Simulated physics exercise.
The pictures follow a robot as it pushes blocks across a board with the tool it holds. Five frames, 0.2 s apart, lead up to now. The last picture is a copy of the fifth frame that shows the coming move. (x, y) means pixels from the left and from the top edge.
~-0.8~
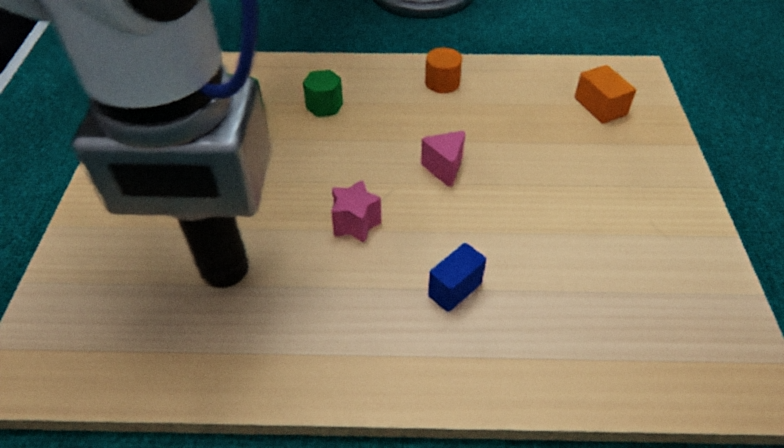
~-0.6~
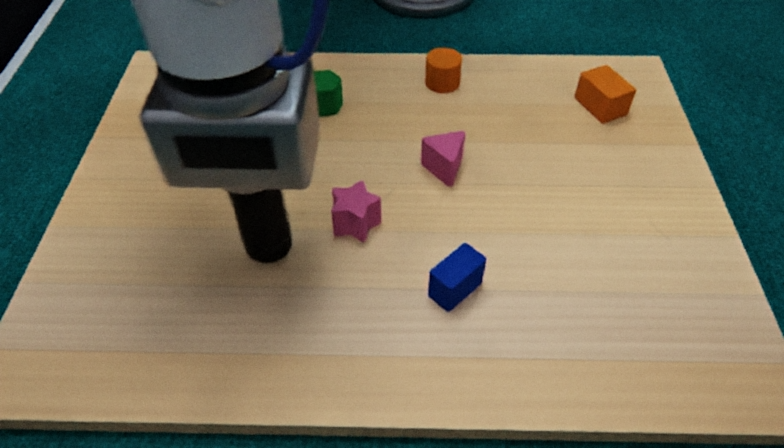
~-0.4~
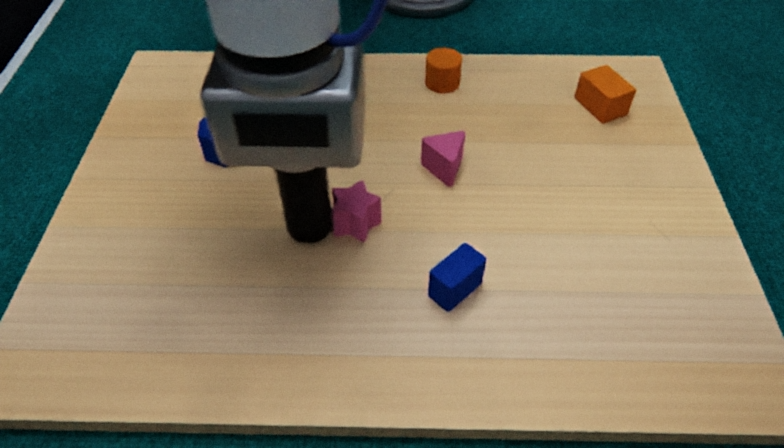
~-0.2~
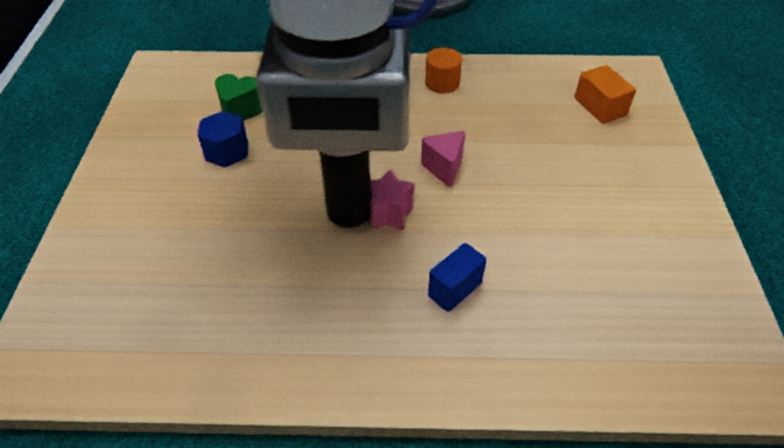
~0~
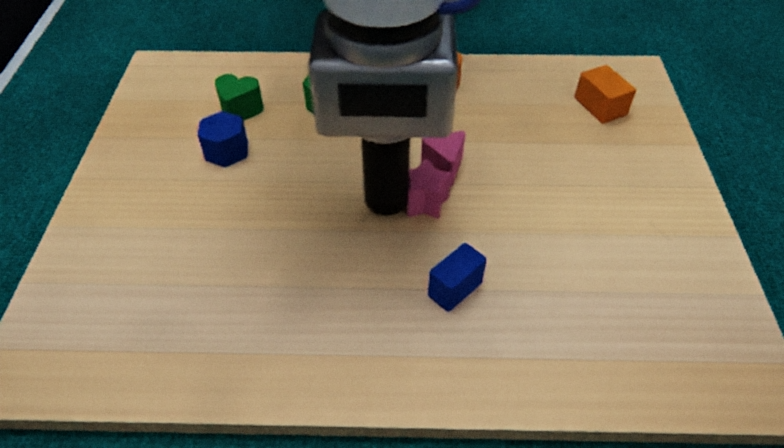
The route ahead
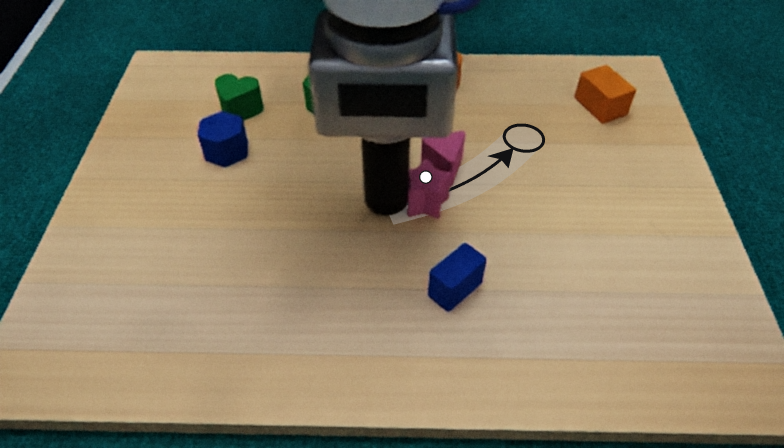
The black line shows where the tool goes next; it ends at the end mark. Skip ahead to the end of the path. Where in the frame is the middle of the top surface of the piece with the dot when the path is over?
Final place: (539, 151).
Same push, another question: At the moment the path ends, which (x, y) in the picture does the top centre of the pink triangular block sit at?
(464, 125)
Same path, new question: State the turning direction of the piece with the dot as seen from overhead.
From above, the turn goes clockwise.
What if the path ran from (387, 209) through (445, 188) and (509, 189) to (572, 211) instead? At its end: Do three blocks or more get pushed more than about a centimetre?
No, I don't think so.
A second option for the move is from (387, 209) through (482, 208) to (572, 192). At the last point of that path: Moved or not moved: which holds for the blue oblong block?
If the tool follows that path, the blue oblong block stays in its place.
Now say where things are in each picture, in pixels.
Lower end of the tool at (225, 269), tops of blocks, pink star at (354, 198), pink triangular block at (447, 143), blue oblong block at (459, 265), in the first frame.
Tool at (269, 246), blocks as before, in the second frame.
Tool at (310, 227), blocks as before, in the third frame.
Tool at (349, 212), pink star at (389, 188), in the fourth frame.
Tool at (387, 200), pink star at (426, 177), pink triangular block at (447, 143), blue oblong block at (459, 265), in the fifth frame.
The drawn path runs from (387, 209) through (444, 192) and (490, 167) to (524, 138); the dot is on the pink star.
On the path given first. One third of the way, tool at (445, 183); pink star at (485, 164); pink triangular block at (459, 138), turned 50° anticlockwise.
Two thirds of the way, tool at (493, 158); pink star at (533, 153), turned 40° clockwise; pink triangular block at (464, 126), turned 85° anticlockwise.
At the end, tool at (526, 129); pink star at (539, 151), turned 65° clockwise; pink triangular block at (464, 125), turned 90° anticlockwise; blue oblong block not moved.
